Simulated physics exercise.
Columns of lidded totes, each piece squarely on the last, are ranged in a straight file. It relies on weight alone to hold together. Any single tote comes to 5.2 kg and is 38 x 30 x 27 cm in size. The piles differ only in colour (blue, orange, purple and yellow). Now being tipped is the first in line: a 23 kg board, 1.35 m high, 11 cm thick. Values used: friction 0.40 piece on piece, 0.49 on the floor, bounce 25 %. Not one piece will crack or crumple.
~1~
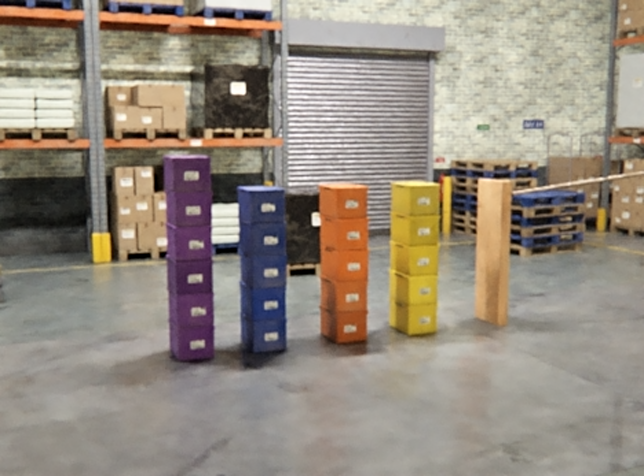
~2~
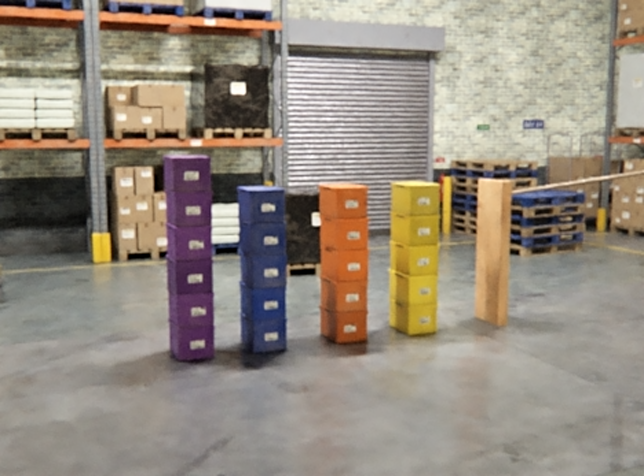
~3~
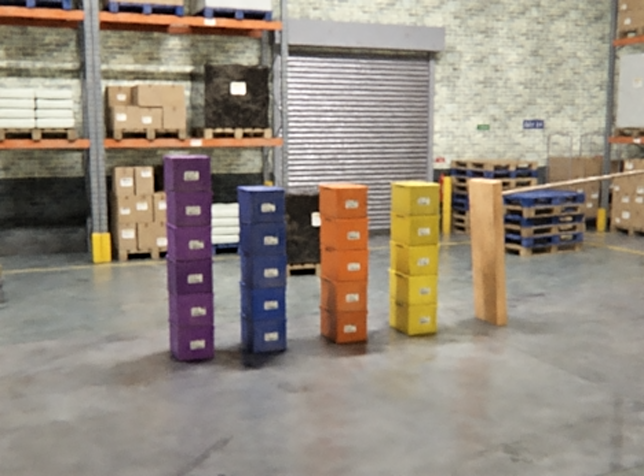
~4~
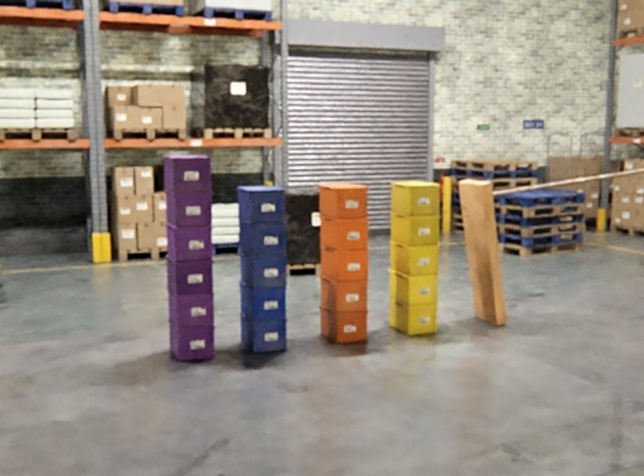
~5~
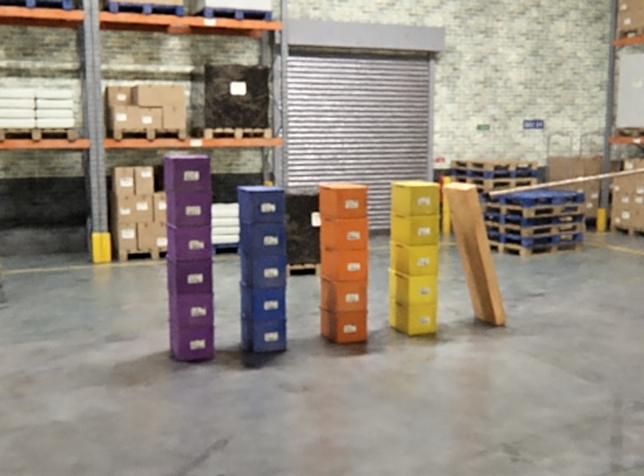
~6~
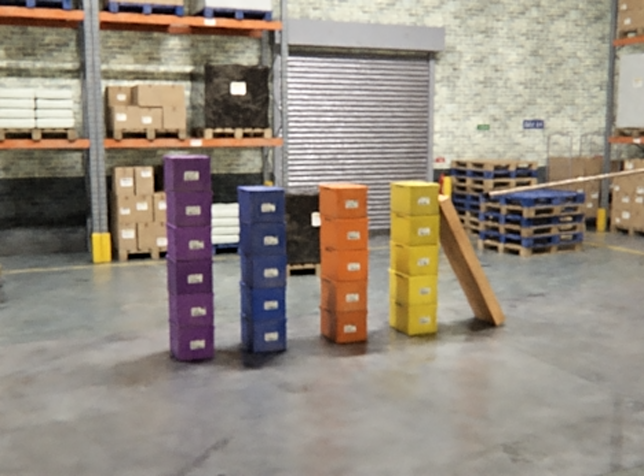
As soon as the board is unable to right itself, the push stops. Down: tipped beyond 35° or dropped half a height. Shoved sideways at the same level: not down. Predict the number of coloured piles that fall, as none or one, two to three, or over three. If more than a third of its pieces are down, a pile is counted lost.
The number of coloured piles that fall is over three.
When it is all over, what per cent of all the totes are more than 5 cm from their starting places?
That makes 100 percent.
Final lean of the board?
It ends up leaning about 70 degrees from upright.
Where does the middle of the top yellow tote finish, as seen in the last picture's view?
Its centre ends up near pixel (274, 293) in the last picture.
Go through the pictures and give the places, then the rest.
In the first frame (pixels give the middle of a visible side), pole end (511, 195) 8 cm short, board 0° from upright; top orange tote (352, 203); top blue tote (268, 206); none of the others has stirred.
The second frame shows pole end 1 mm in, board 0° from upright; top yellow tote (425, 200).
The third frame shows pole end 8 cm in, board 5° from upright; top yellow tote (425, 200); none of the others has stirred.
The fourth frame shows pole end 16 cm in, board 10° from upright; top yellow tote (425, 200); none of the others has stirred.
The fifth frame shows pole end (488, 196) 17 cm in, stopped, board 17° from upright; top yellow tote (425, 200); none of the others has stirred.
The sixth frame shows pole end (488, 196) 17 cm in, stopped, board 29° from upright; top yellow tote (425, 200); top purple tote (193, 175); none of the others has stirred.
Then, 1.26 s past the last view, board 68° from upright; 8 of the 21 totes down; top orange tote 26° from how it stood; top yellow tote 26° from how it stood, 26 cm lower.
Then, 2.26 s past the last view, board 71° from upright; 21 of the 21 totes down; top purple tote 58° from how it stood, 59 cm lower; top yellow tote 51° from how it stood, 65 cm lower.
In the end, board 71° from upright; 20 of the 21 totes down; top blue tote upside down; top orange tote on its side. Wrecked, blue, orange, purple and yellow. From the last view, middles, top orange tote near (117, 306).
